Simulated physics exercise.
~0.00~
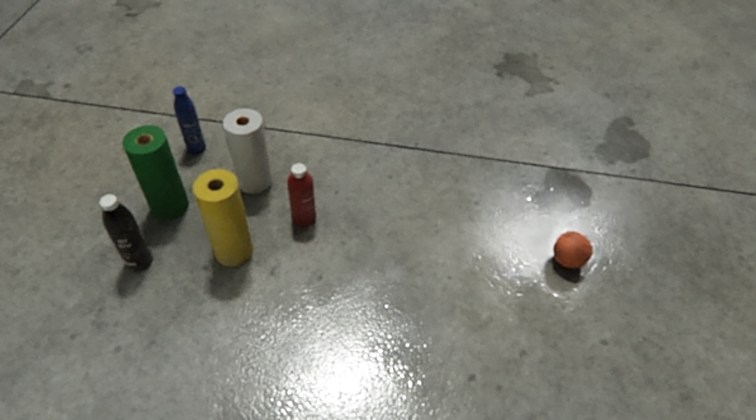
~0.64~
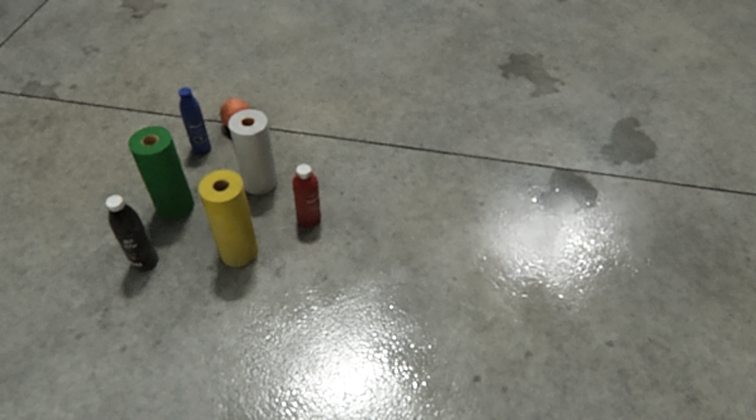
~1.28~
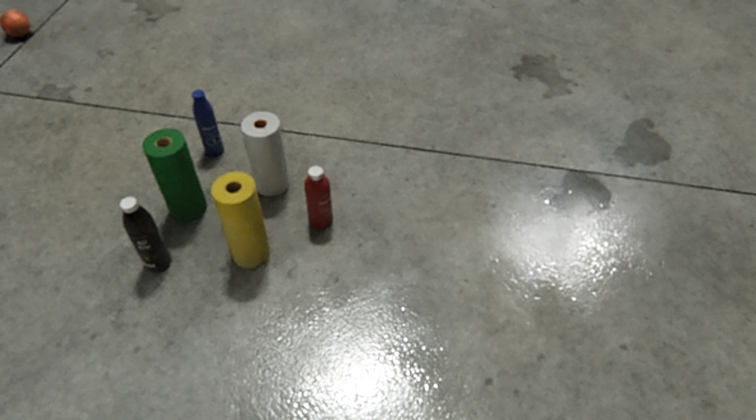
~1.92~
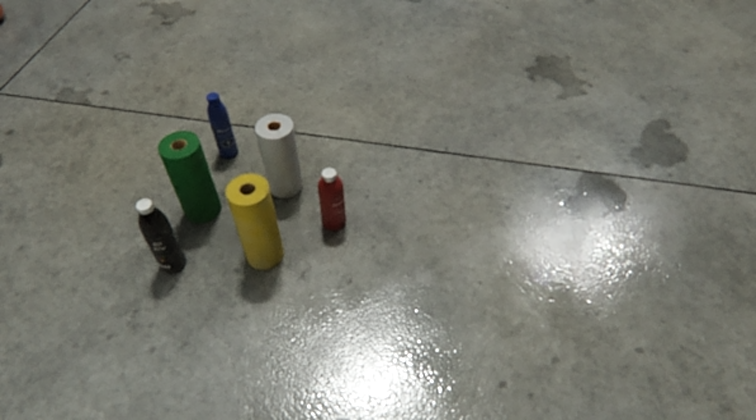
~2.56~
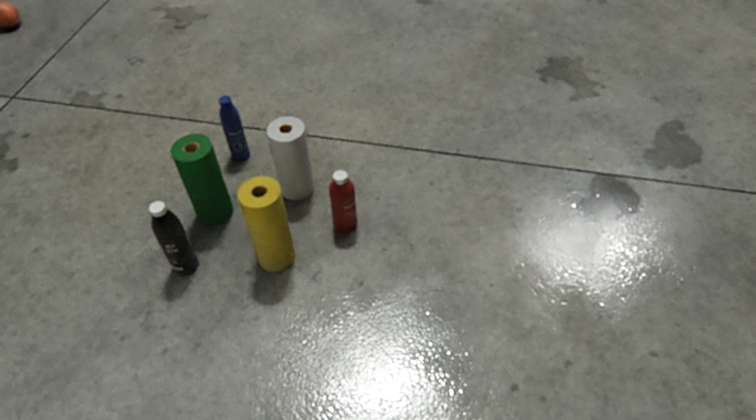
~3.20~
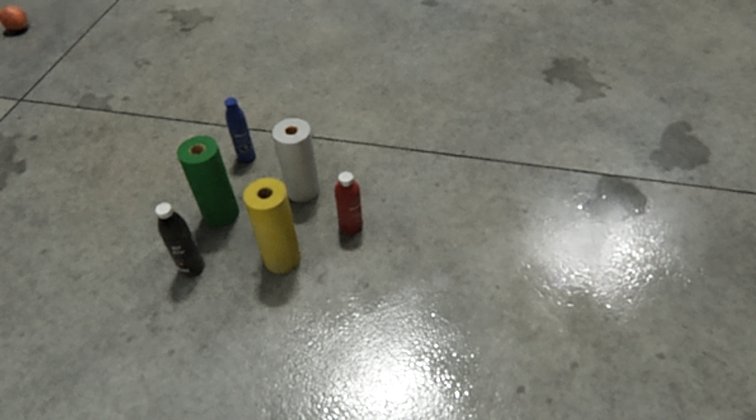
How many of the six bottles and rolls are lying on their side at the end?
None of them are. All three bottles and all three rolls are still upright after the orange ball has gone past.
Orange ball rolling left across a concrete floor, passing behind three bottles and three rolls, ending far left with all still standing.
